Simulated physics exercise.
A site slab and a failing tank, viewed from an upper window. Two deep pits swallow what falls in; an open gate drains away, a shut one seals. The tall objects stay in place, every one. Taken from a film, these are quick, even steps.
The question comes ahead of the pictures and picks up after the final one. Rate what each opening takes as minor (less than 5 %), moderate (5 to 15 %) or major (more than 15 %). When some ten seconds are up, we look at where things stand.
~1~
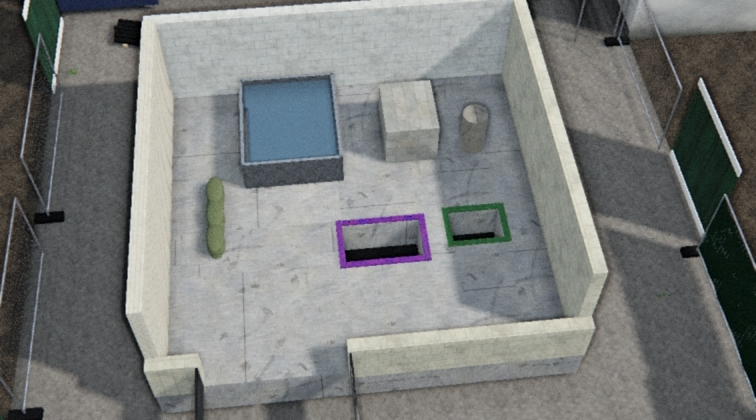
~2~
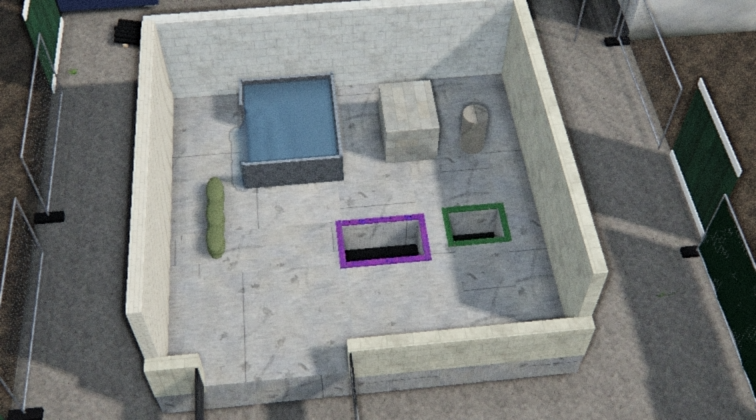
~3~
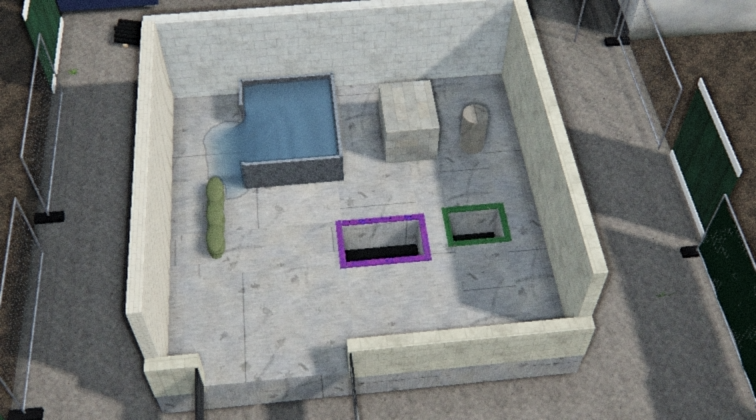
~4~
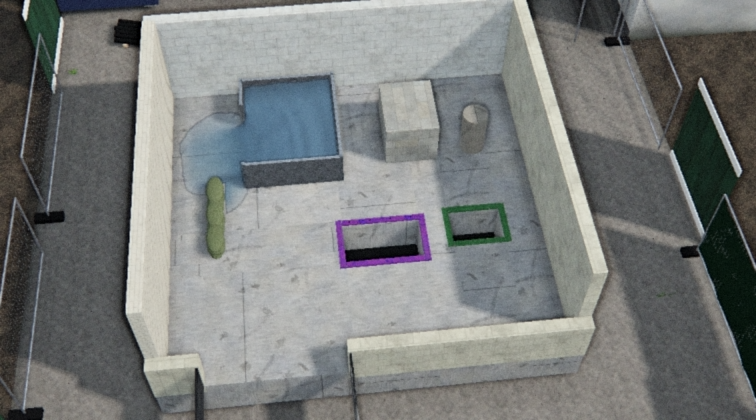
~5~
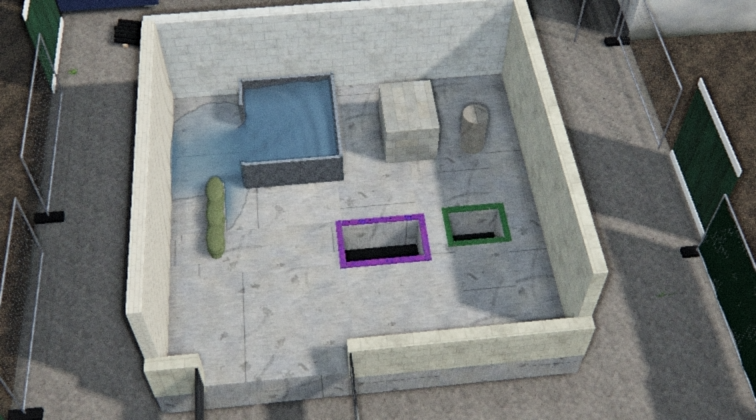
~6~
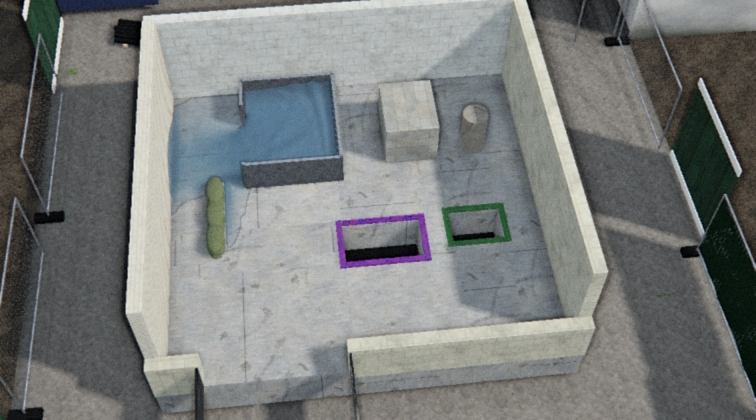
The gate - major, the purple pit - minor, the green pit - minor.
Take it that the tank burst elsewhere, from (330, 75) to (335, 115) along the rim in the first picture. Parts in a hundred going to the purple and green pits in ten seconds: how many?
Estimates in per cent: Purple 12, green 20.
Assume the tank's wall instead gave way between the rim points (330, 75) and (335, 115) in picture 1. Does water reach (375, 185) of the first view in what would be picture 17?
Check at the given point: Inundated.
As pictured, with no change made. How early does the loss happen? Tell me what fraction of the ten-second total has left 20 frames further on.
About 15 per cent.
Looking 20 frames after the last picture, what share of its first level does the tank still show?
Near 30 in a hundred.
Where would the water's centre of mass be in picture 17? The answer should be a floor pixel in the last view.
Close to pixel (241, 163).
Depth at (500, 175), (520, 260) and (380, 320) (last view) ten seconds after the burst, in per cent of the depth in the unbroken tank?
In order: Roughly 4, 2 and 4 in a hundred.
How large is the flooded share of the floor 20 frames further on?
I'd estimate some 40 per cent.
A moment on, water covers 15 % of the floor; the gate 0 %, the purple pit 0 %, the green pit 0 %.
Next, water covers 30 % of the floor; the gate 0 %, the purple pit 0 %, the green pit 0 %.
Then, water covers 40 % of the floor; the gate 5 %, the purple pit 0 %, the green pit 0 %.
Later, water covers 60 % of the floor; the gate 17 %, the purple pit 0 %, the green pit 0 %.
In the end, water covers 75 % of the floor; the gate 31 %, the purple pit 0 %, the green pit 2 %.
